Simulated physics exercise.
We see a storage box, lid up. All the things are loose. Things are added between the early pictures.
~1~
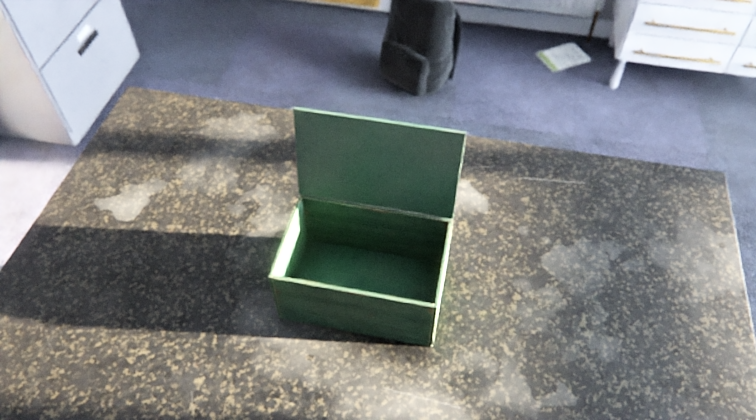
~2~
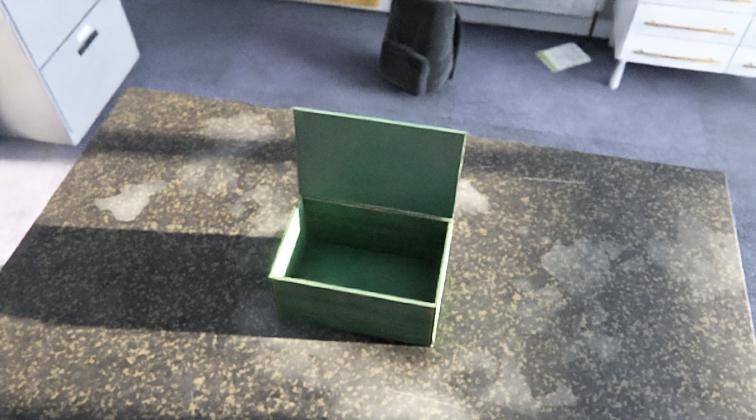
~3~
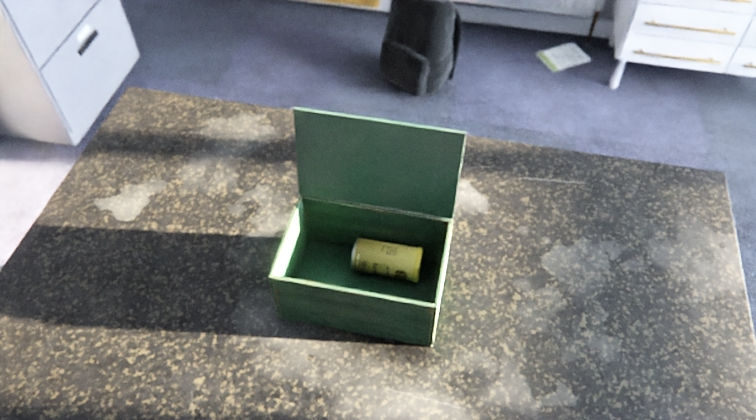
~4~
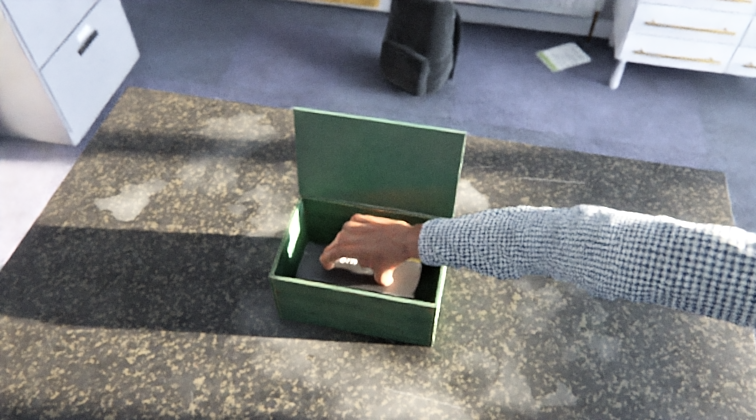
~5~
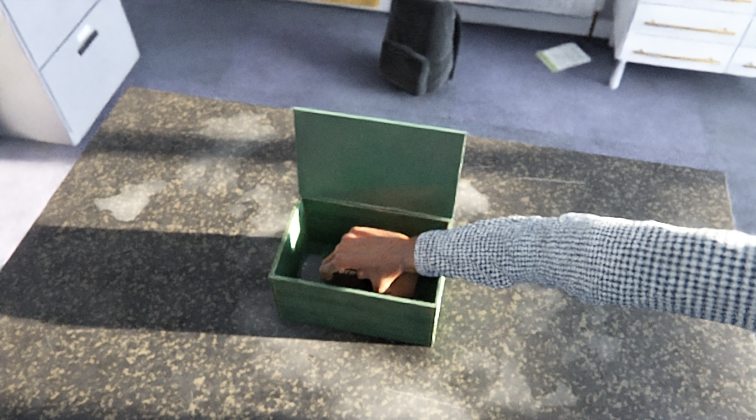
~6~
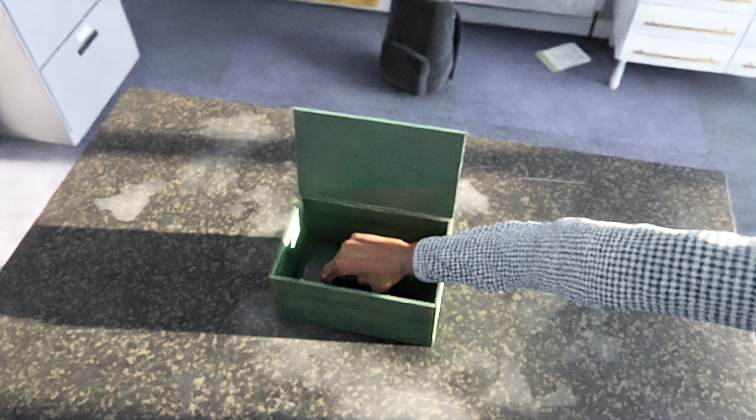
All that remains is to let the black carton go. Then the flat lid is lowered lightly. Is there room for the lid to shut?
As it turns out, it sits on the rim.
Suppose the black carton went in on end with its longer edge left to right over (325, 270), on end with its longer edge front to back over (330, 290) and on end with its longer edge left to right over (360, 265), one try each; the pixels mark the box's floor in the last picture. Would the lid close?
In the first case it is held up; in the second case it stays ajar; in the third case it stays ajar.
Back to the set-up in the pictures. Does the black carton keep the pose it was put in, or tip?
The black carton keeps its pose.
Then, 1.40 s on from there, lid 72° above the rim.
Then, 2.00 s on from there, lid 33° above the rim.
In the end, lid shut; both unmoved. At the end, from the last picture's camera, black carton near (359, 297).
